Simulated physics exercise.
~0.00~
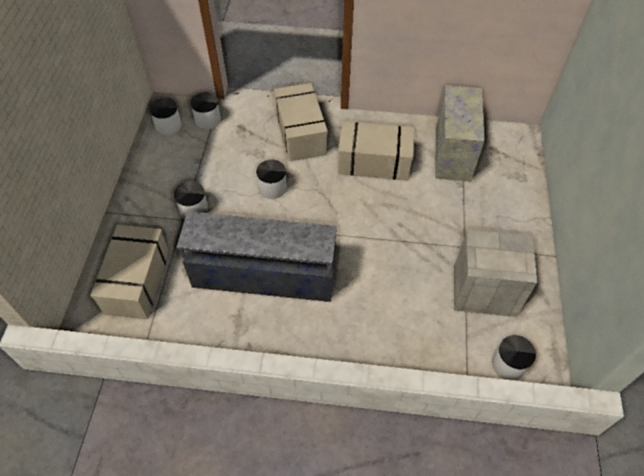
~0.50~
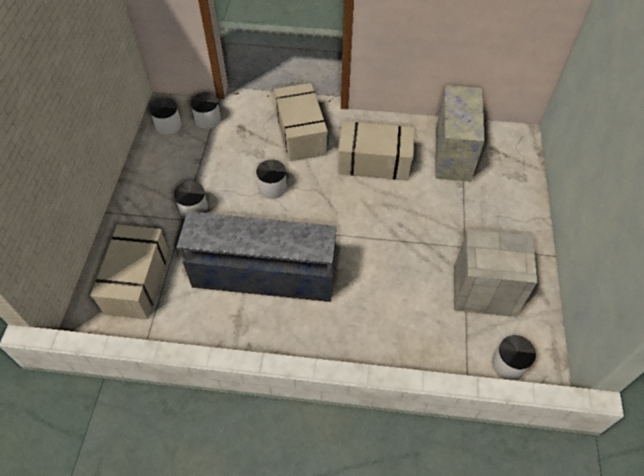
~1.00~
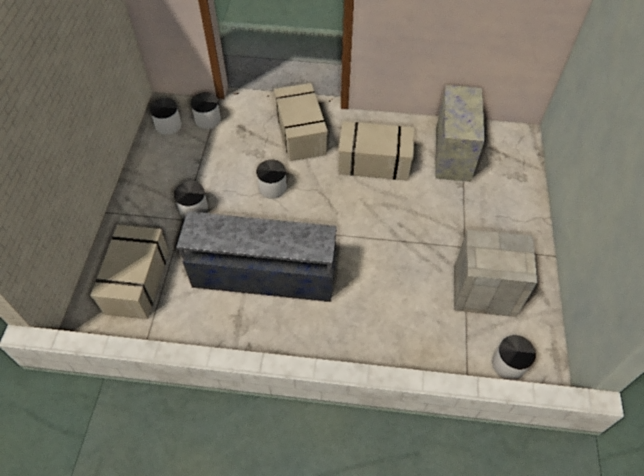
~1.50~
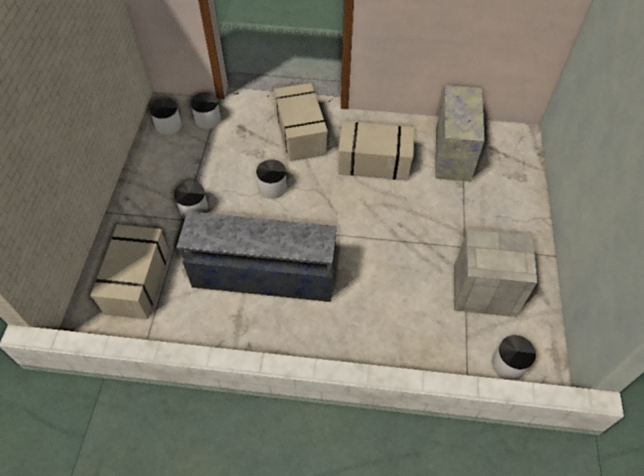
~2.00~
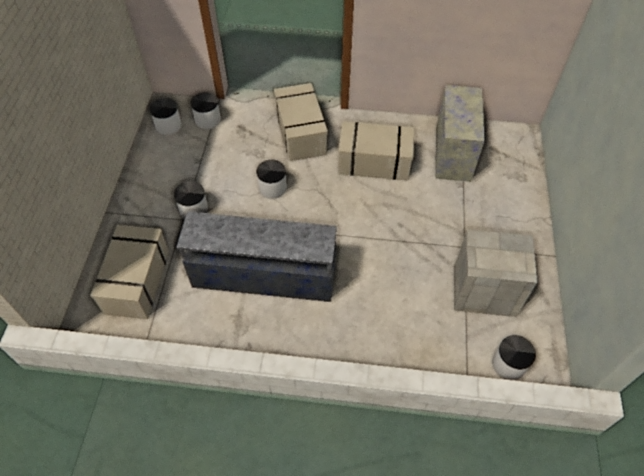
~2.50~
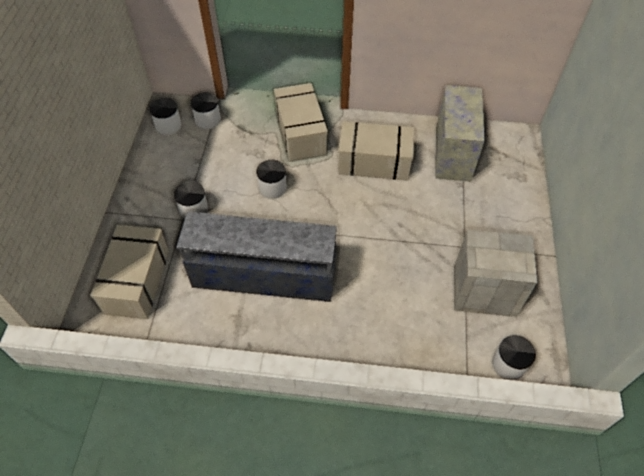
Green water spreads over the grey-purple paving outside a pale-floored room, seen from a fixed high view over a low white front wall. Five white pails with dark openings, three tan trunks with black straps, a long dark blue-grey chest left of centre and two blocky pieces at right stand still. Outside, the green deepens, then creeps up to the brown-framed doorway at the back, its advance slight.
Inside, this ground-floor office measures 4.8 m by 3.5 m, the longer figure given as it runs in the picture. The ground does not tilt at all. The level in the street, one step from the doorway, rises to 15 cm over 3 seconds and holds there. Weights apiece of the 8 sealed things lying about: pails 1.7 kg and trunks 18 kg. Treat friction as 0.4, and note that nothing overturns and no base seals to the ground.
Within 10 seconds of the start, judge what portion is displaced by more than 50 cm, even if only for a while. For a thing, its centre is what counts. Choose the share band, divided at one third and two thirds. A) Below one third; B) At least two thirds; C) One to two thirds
One to two thirds.
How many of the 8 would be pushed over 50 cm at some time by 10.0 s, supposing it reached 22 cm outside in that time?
7.
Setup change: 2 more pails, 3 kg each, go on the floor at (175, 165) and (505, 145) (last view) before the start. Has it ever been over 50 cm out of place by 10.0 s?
In that order: More, under.
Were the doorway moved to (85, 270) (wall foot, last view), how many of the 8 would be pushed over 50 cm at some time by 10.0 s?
The count would be 6.
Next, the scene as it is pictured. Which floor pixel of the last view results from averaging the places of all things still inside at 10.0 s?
I'd say about (311, 226) in the last view.
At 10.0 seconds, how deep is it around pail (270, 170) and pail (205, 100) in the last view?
Roughly 9 and 4 cm.
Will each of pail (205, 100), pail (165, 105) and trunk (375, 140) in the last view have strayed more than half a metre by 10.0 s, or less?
First not as far, then not as far, then not as far.
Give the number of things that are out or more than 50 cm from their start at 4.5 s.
At that time I count 2.
After 3.5 s 0 of 8 are over 50 cm from their spots; 0 afloat.
After 4.5 s 2 of 8 are over 50 cm from their spots; 0 afloat.
After 7.0 s 3 of 8 are over 50 cm from their spots; 4 afloat.
After 10.0 s 4 of 8 are over 50 cm from their spots, and 4 have been at some point; 6 afloat.
